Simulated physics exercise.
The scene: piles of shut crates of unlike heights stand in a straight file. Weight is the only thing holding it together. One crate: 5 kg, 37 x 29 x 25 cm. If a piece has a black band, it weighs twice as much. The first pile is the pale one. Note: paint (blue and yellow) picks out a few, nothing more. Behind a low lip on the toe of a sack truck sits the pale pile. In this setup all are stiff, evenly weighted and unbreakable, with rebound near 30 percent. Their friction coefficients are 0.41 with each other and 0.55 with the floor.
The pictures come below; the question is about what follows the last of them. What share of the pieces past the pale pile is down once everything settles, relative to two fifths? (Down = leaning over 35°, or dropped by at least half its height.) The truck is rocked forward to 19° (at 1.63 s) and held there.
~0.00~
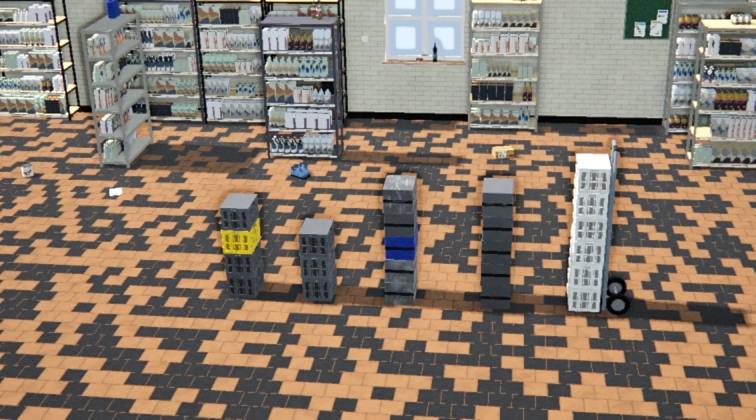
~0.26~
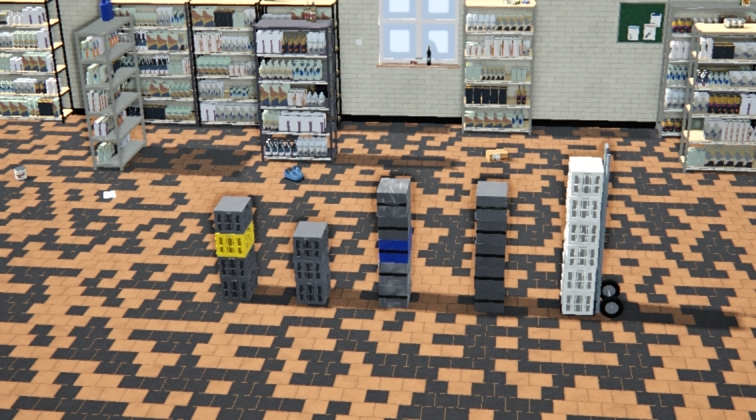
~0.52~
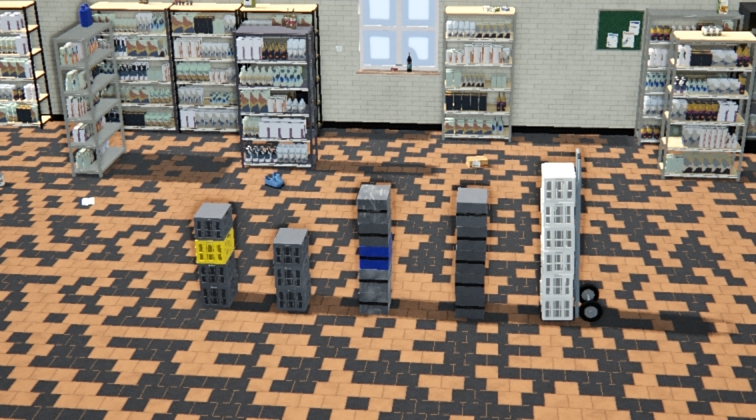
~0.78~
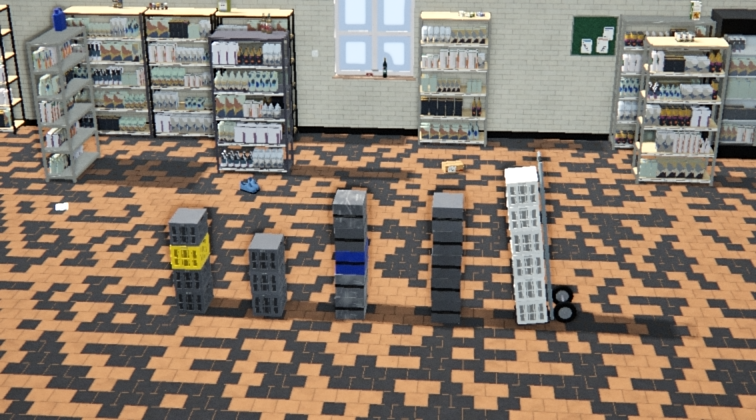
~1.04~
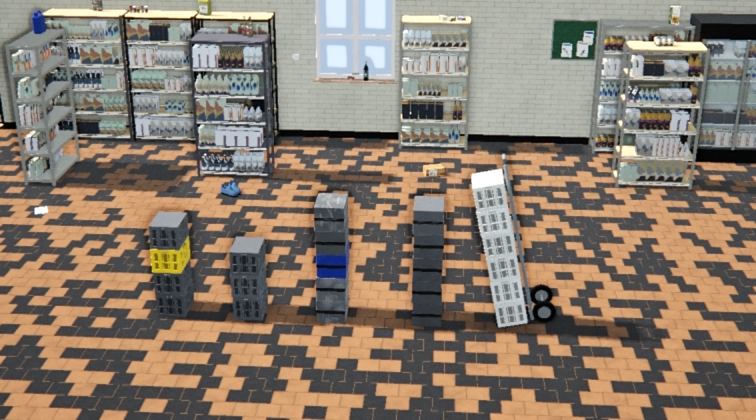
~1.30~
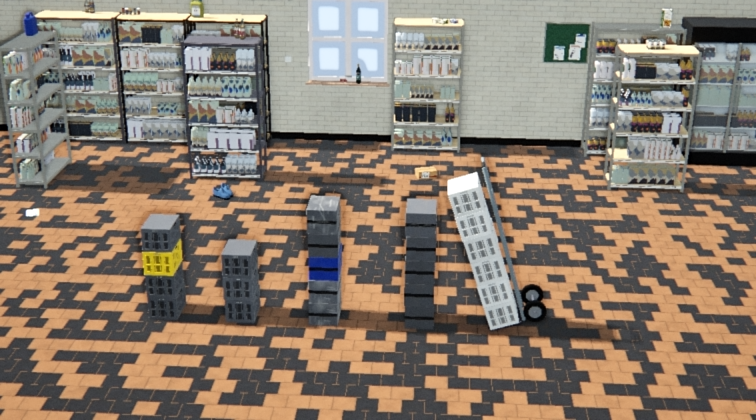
The share down is greater than two fifths.
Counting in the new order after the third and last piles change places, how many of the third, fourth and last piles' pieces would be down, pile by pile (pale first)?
Down tally in the new order: Third = 3, fourth = 2, last = 0.
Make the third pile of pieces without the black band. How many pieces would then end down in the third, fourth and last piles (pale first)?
Pile by pile that makes third 4, fourth 2, last 3.
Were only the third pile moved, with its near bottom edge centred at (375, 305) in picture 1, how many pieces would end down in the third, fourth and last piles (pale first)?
Per pile - third: 4, fourth: 1, last: 3.
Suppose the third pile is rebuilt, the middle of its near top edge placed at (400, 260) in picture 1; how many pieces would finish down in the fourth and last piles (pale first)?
Fourth 2, last 0.
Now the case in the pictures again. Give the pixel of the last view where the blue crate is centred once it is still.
Its centre finishes around pixel (251, 280) in the last picture.
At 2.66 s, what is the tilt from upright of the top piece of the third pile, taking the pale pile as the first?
0° from upright.
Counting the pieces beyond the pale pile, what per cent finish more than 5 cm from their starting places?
I get 100 %.
After 2.66 s, 5 of the pale pile down; none of the 17 other crates down, 5 disturbed.
After 3.42 s, 6 of the pale pile down; 5 of the 17 other crates down; blue crate leaning 8°.
After 3.98 s, 6 of the pale pile down; 10 of the 17 other crates down; blue crate leaning 36°, 21 cm lower.
After 4.78 s, 6 of the pale pile down; 16 of the 17 other crates down; yellow crate on its side; blue crate leaning 47°, 25 cm lower.
At rest (6.6 s), 6 of the pale pile down; 16 of the 17 other crates down; yellow crate on its side; blue crate leaning 47°, 25 cm lower. That is 94 per cent. As the last picture would show them, middles, yellow crate near (78, 296), blue crate near (251, 280).
